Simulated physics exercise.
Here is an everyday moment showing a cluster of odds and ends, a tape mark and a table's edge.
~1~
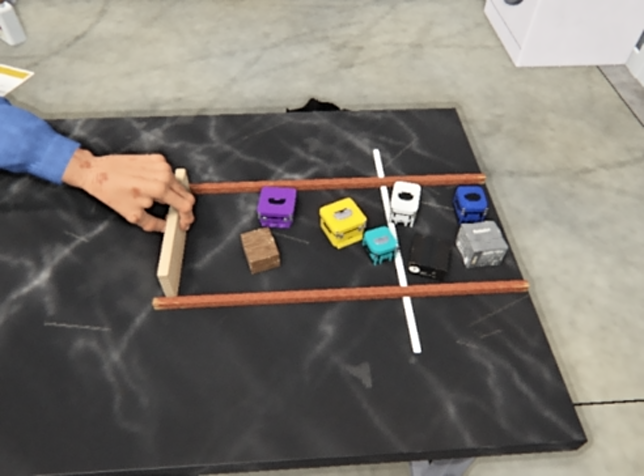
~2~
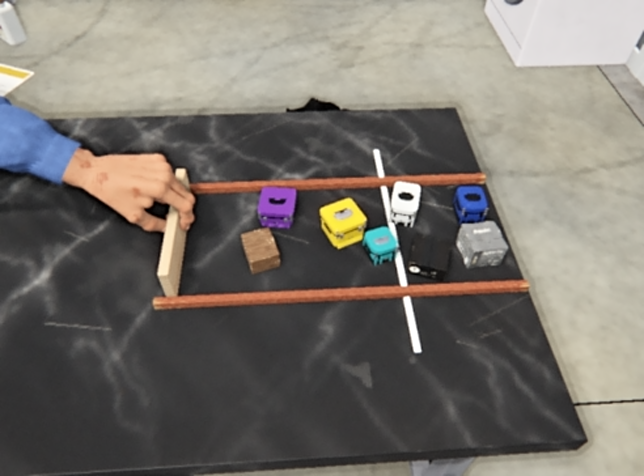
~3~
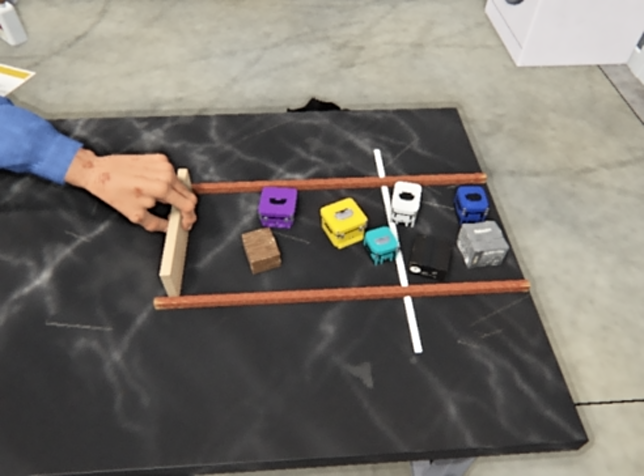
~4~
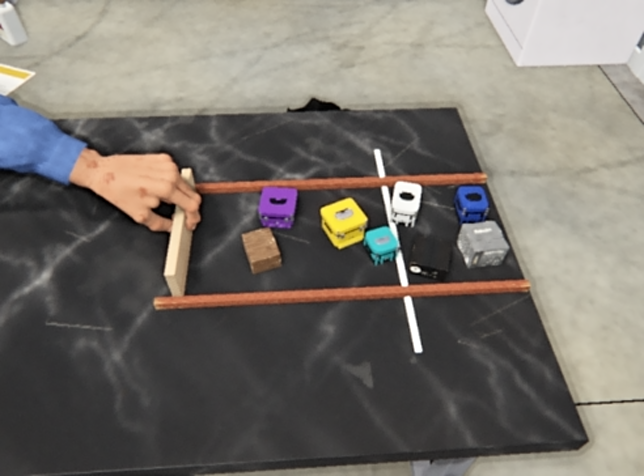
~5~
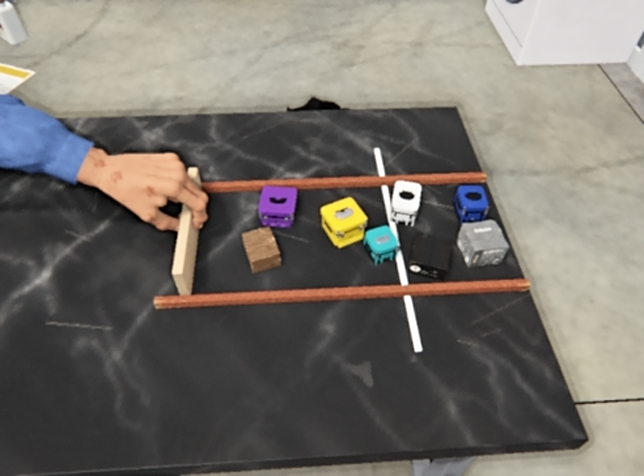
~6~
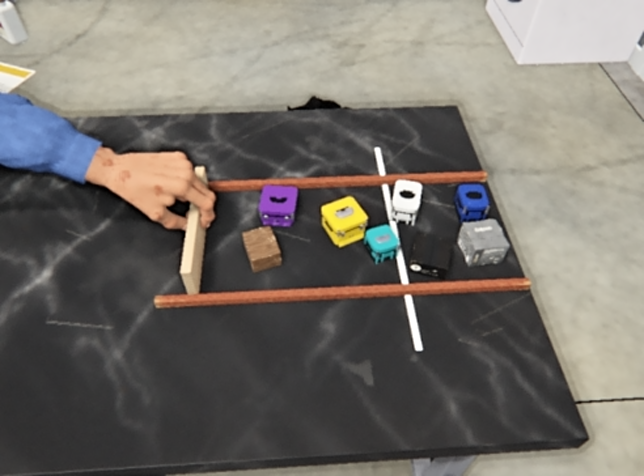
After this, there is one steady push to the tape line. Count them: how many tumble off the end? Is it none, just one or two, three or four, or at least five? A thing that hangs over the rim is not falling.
Overboard: Nil.
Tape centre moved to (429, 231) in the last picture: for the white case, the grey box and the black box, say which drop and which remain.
Taking them in turn, the white case does not drop, the grey box tips off, the black box does not drop.
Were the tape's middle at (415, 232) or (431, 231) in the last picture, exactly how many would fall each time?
It would be 1 and 1.
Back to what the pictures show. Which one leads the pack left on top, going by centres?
The grey box is the one.
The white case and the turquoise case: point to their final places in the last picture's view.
White case at about (440, 192), turquoise case at about (442, 247).
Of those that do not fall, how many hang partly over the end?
The figure is 1.
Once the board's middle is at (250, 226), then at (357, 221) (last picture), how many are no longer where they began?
It comes to 1 for the first spot, 6 for the other.
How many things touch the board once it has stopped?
The figure is 2.
Soon after, none off yet; blue case at rest near (471, 204); grey box at rest near (482, 243); black box at rest near (431, 256).
At rest, the number that fall off is zero.
